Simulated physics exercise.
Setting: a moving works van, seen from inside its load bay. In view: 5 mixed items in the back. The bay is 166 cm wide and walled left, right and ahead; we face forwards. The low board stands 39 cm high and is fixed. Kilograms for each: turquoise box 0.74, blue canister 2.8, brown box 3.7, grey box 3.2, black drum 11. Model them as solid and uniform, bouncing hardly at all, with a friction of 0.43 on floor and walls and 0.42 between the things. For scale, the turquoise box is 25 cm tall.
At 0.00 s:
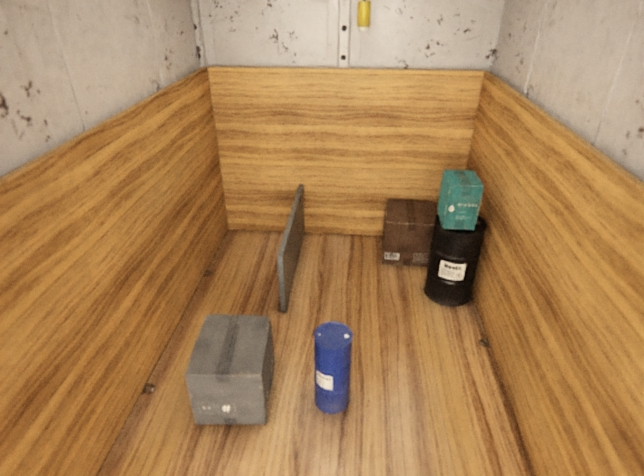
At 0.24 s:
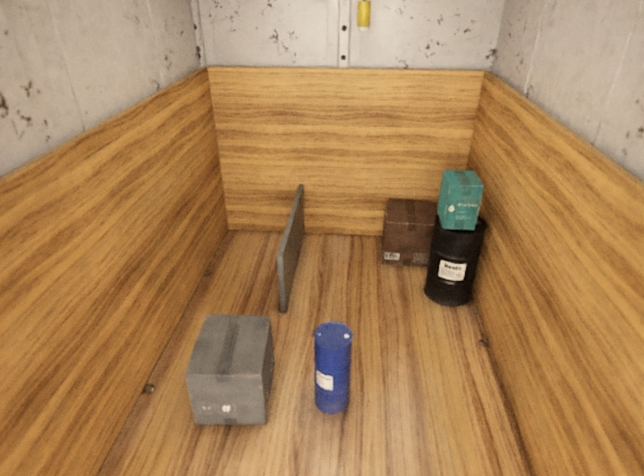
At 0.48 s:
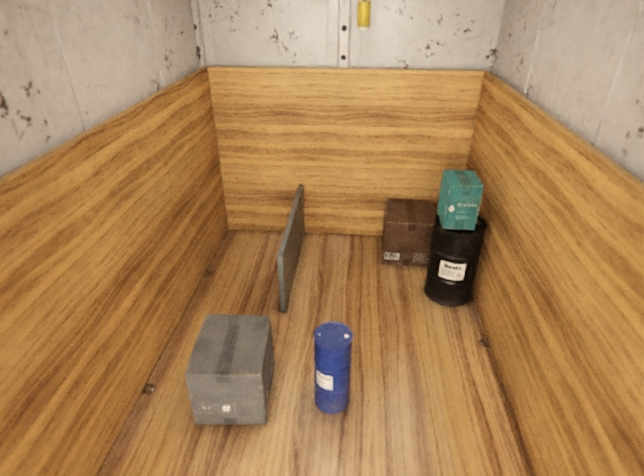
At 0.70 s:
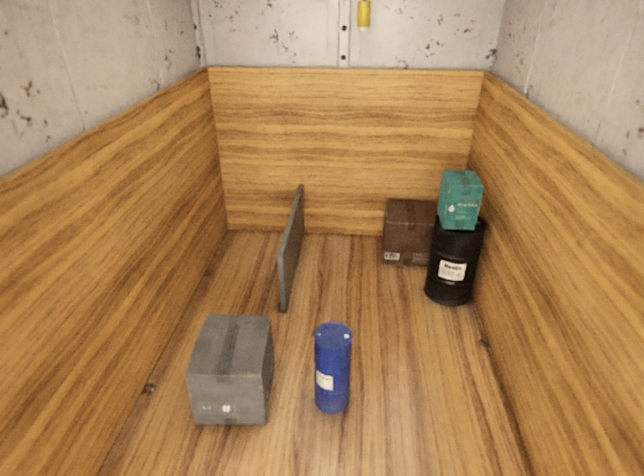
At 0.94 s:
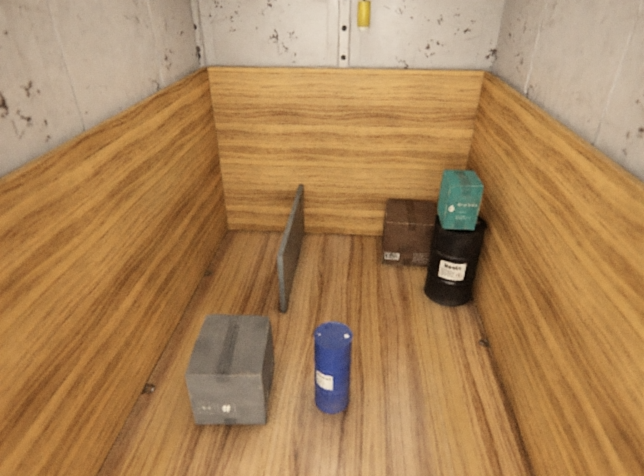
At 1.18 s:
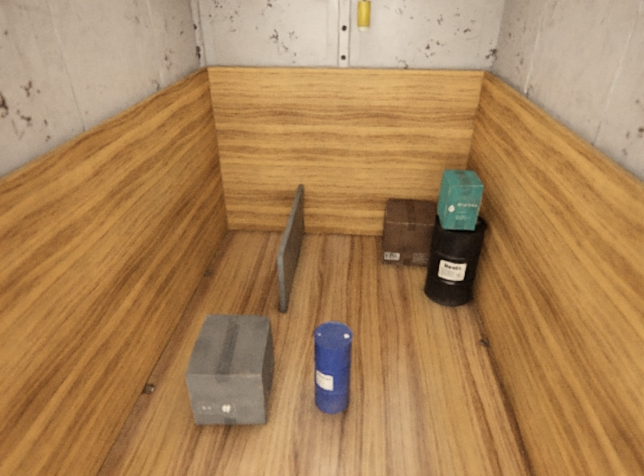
A turquoise box sat on top of a black drum beside a brown box, with a grey box, a blue canister and an upright grey panel elsewhere on the wooden floor; nothing visibly moved.
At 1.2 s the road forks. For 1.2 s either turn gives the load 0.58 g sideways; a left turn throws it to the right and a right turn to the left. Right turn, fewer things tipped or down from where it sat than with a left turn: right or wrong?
Wrong, the left turn does better.
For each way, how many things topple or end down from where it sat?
If it goes left, 1; if it goes right, 2.
Turning left. At 1.78 s, force 0.58 g right; blue canister 33° off upright near (361, 368); turquoise box moved 9 cm near (477, 200); grey box moved 10 cm.
After 2.08 s, force 0.58 g right; blue canister on its side near (446, 394); turquoise box moved 9 cm near (477, 200); grey box moved 34 cm.
In the end (3.0 s), toppled in the back, blue canister; not toppled but over 15 cm from the start, brown box and grey box; the other 2 under 15 cm from the start. In the last view, turquoise box near (477, 200), blue canister near (471, 397).
Turning right instead, turquoise box and blue canister tipped over or down from where it sat, 2 of 5 in all.
